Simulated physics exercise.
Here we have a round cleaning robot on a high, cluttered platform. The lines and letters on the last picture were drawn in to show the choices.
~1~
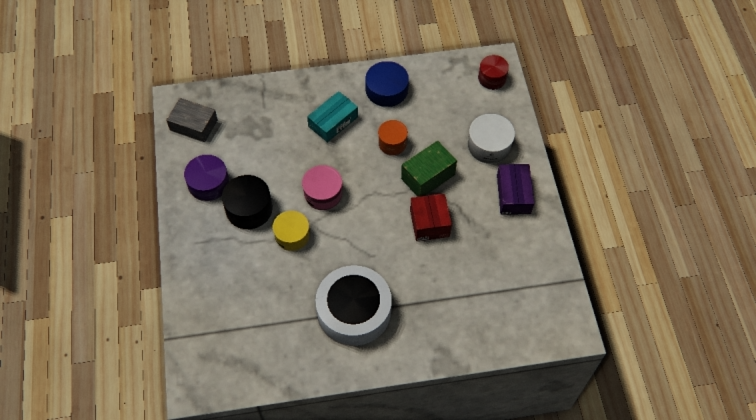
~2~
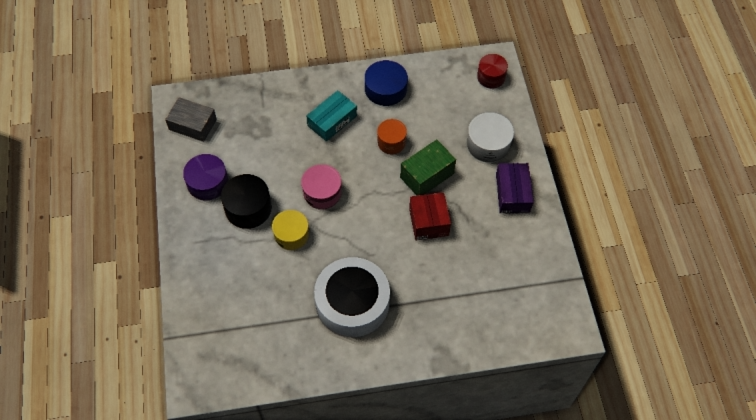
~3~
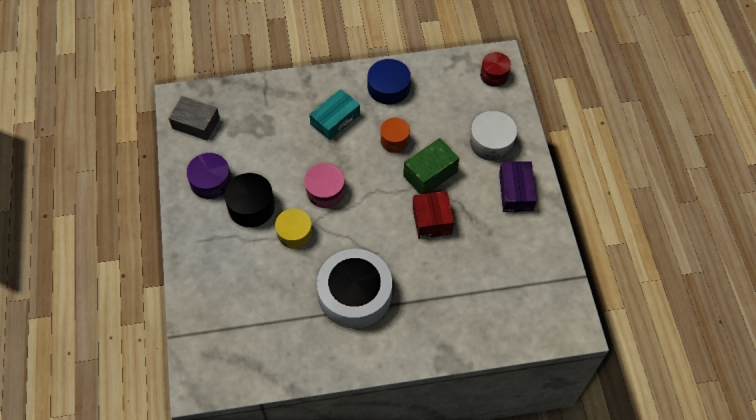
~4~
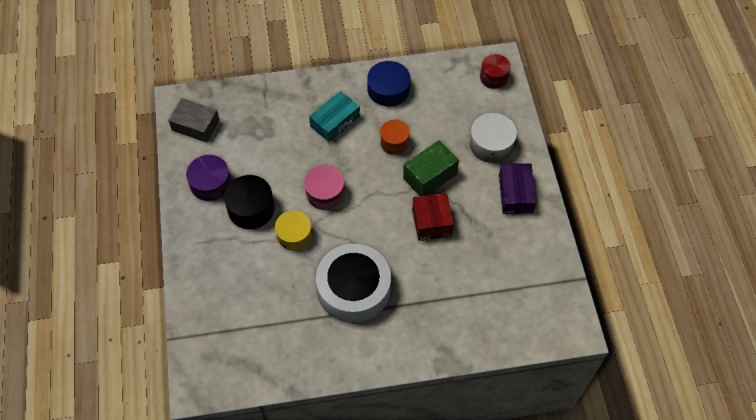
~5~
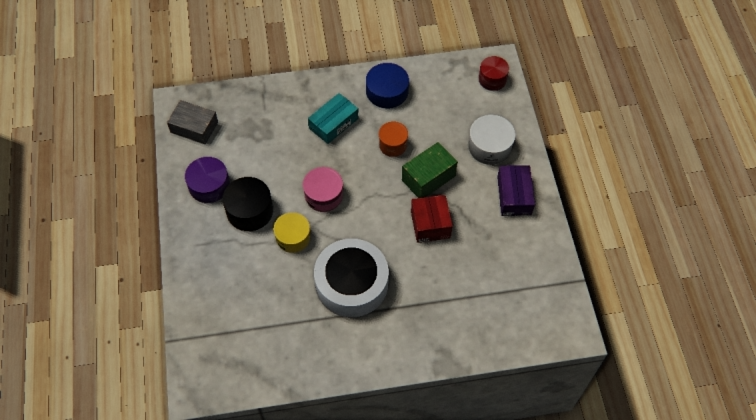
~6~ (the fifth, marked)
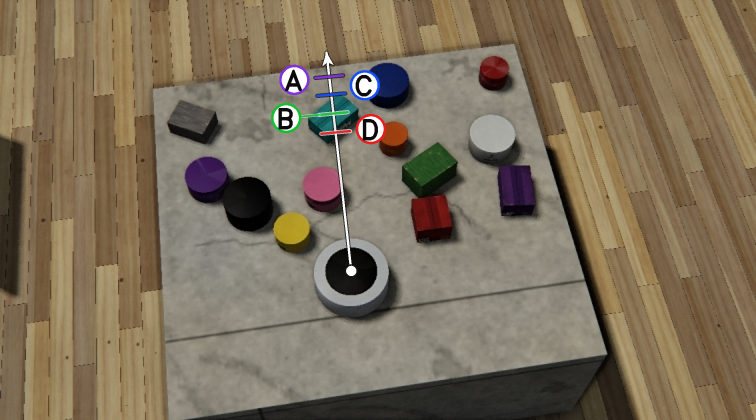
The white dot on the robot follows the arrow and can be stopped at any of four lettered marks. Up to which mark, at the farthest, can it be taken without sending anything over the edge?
All is well up to C.
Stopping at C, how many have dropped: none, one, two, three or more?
The count is none.
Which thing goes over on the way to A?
The turquoise parcel goes over.
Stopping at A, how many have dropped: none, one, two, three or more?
In all, one.
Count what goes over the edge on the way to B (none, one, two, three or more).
By then, none.
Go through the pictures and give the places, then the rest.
Red box (431, 217); green crate (429, 170); black canister (248, 202), in the first picture.
Robot (352, 297); turquoise parcel (332, 116), in the second picture.
Robot (355, 288); yellow pail (294, 229), in the third picture.
Robot (354, 282); orange pail (395, 137), in the fourth picture.
Robot (352, 277); purple box (516, 191); white pail (491, 140); purple canister (208, 180), in the fifth picture.
On the marked copy, A at (330, 77); B at (333, 113); C at (331, 95); D at (336, 132); the arrow from (351, 271) to (327, 53); the white dot at (351, 271).
Following C. Soon after the start, robot (344, 209); pink pail (316, 172); red canister (494, 74).
Later, robot (336, 146); turquoise parcel (329, 111); pink pail (288, 133).
In the end, robot (332, 103); turquoise parcel (322, 70); pink pail (282, 129); nothing has fallen.
As for the rest, A drops the turquoise parcel; B is safe but short; D is safe but short.
